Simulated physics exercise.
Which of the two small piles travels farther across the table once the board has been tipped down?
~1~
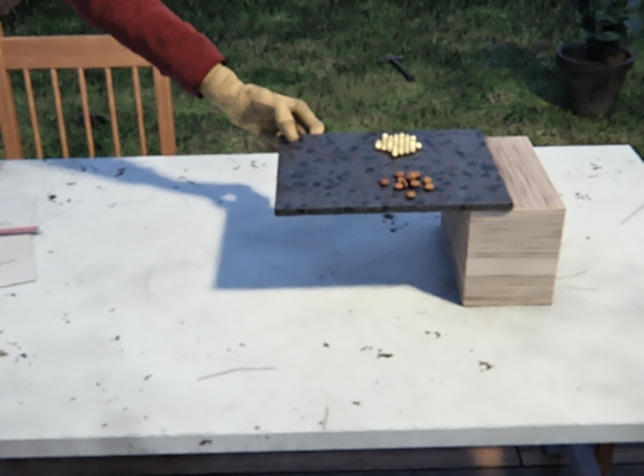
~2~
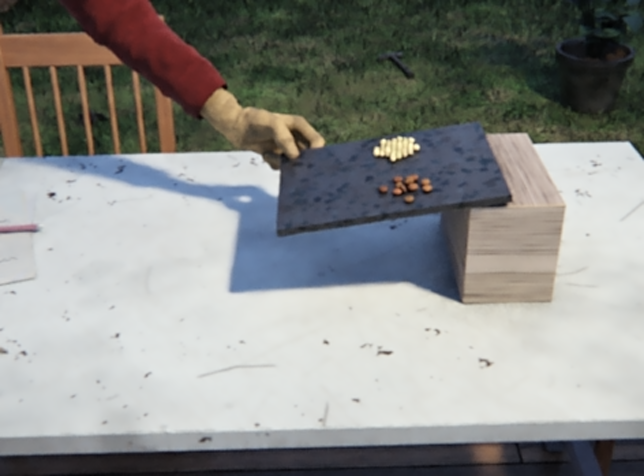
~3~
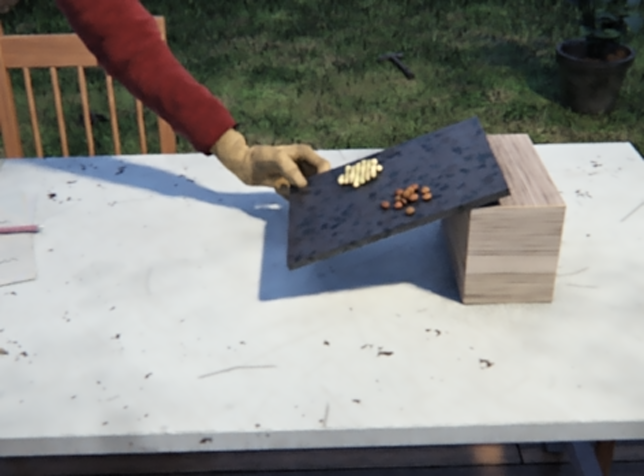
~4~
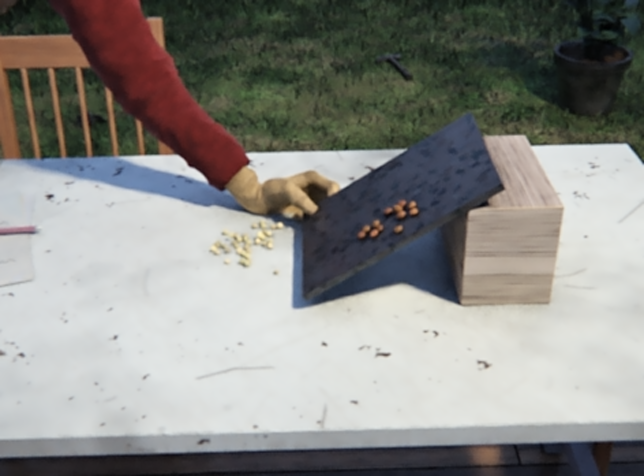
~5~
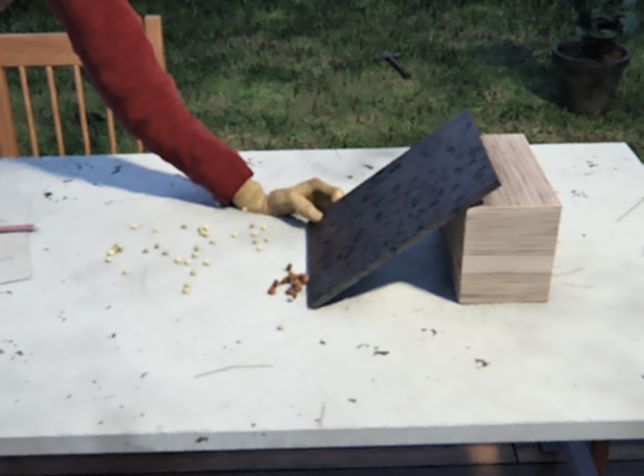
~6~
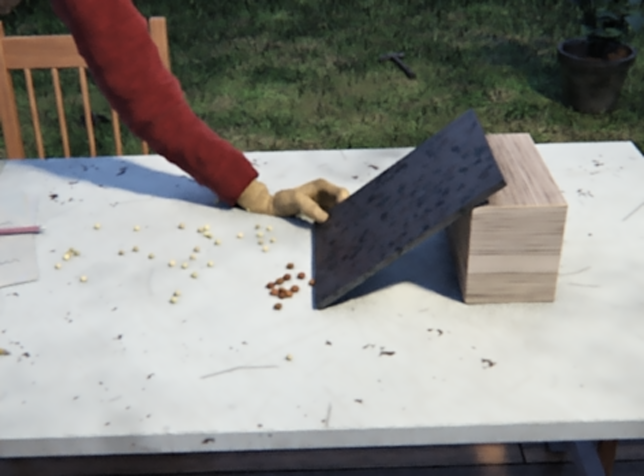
The pale yellow pile at the far side of the board travels farther, scattering well out to the left, while the brown pieces stay close to the board's lower edge.
